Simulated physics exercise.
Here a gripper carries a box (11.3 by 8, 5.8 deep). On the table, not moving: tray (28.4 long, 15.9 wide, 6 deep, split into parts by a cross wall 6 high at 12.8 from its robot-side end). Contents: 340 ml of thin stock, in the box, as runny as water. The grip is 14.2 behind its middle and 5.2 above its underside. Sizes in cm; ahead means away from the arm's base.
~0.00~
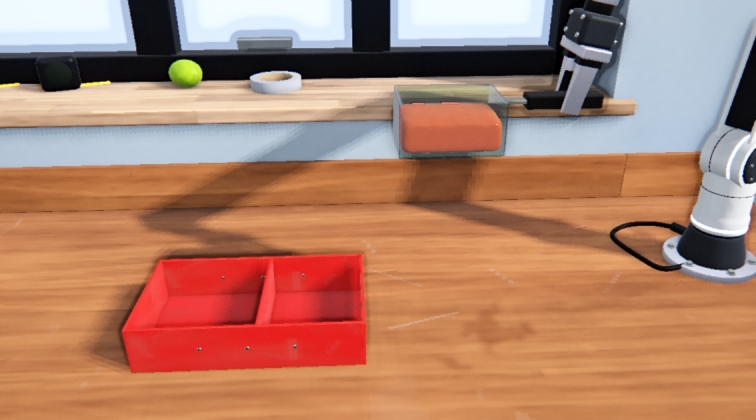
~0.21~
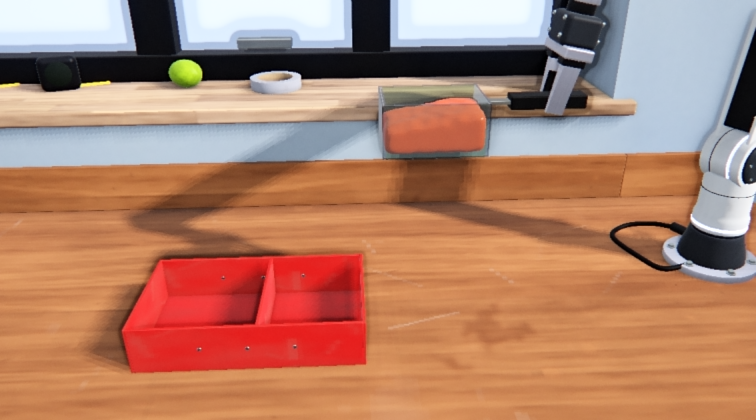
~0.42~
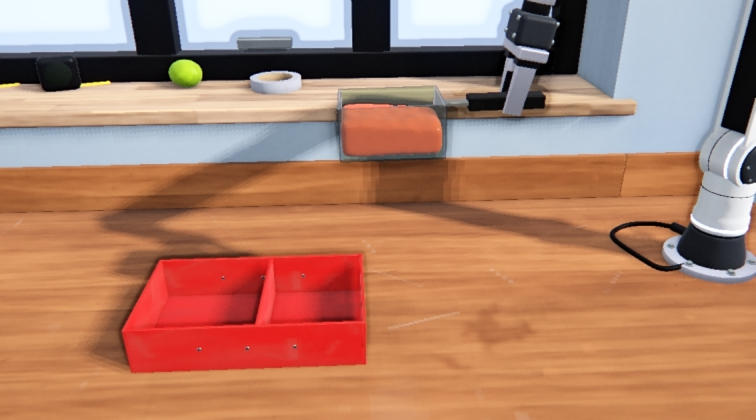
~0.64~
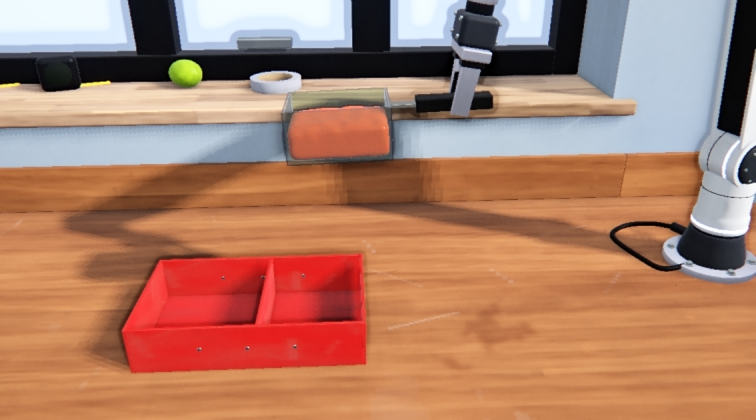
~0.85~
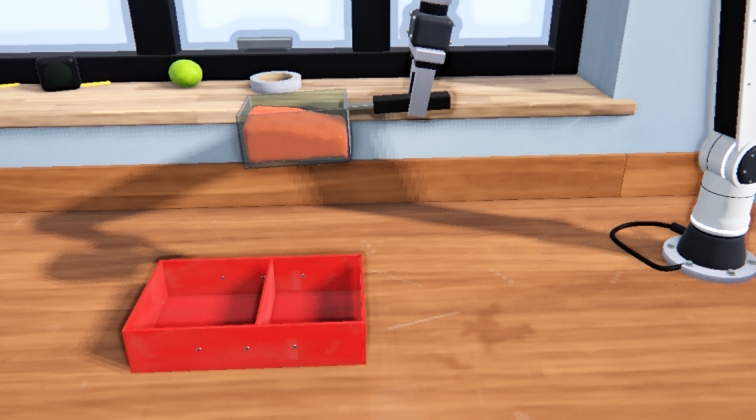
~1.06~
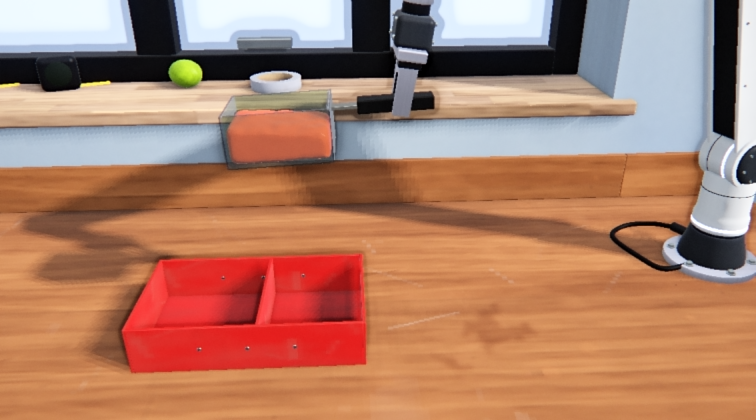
A robot gripper carrying a clear box of orange-brown liquid leftward above a wooden table with a divided red tray.
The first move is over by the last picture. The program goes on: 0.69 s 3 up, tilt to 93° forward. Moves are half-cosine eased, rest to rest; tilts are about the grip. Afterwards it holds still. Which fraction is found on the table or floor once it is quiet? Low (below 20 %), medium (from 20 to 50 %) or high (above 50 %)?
Answer: Medium; from 20 to 50 % of the thin stock finishes on the table or floor.
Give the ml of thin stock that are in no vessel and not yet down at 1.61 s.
About 35 ml.
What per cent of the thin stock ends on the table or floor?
About 40 %.
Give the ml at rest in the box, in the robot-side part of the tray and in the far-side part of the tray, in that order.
Roughly 0, 190, 15 ml.
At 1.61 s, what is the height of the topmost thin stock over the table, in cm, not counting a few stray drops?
Up to some 17 cm.
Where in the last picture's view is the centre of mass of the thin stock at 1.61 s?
Near (342, 274).
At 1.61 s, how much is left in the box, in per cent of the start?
About 35 %.
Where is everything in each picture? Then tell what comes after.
The first frame shows the box floor at (446, 141), level; upper third of the thin stock around (448, 115), from x 400 to 500, top at y 105; 340 ml in the box.
The second frame shows the box floor at (431, 142), level; upper third of the thin stock around (446, 115), from x 385 to 485, top at y 100.
The third frame shows the box floor at (391, 144), tilted 1° forward; upper third of the thin stock around (385, 118), from x 345 to 440, top at y 105.
The fourth frame shows the box floor at (340, 147), tilted 2° forward; upper third of the thin stock around (343, 120), from x 290 to 390, top at y 105.
The fifth frame shows the box floor at (300, 149), tilted 3° forward; upper third of the thin stock around (284, 122), from x 245 to 345, top at y 110.
The sixth frame shows the box floor at (284, 150), tilted 3° forward; upper third of the thin stock around (276, 123), from x 225 to 330, top at y 110; 340 ml in the box.
After 1.34 s, tilted 34° forward, liquid up to 24 above the table; 335 ml in the box, 5 ml in the air or running down outside.
After 1.61 s, tilted 84° forward, liquid up to 20 above the table; 170 ml in the robot-side part, 120 ml in the box, 15 ml in the far-side part, 35 ml in the air or running down outside.
After 1.95 s, tilted 93° forward, liquid up to 51 above the table; 180 ml in the robot-side part, 65 ml on the table or floor, 40 ml in the box, 15 ml in the far-side part, 40 ml in the air or running down outside.
After 2.75 s, tilted 93° forward, liquid up to 15 above the table; 190 ml in the robot-side part, 130 ml on the table or floor, 15 ml in the far-side part, 5 ml in the box.
In the end, 190 ml in the robot-side part, 135 ml on the table or floor, 15 ml in the far-side part. That is 40 % on the table or floor.
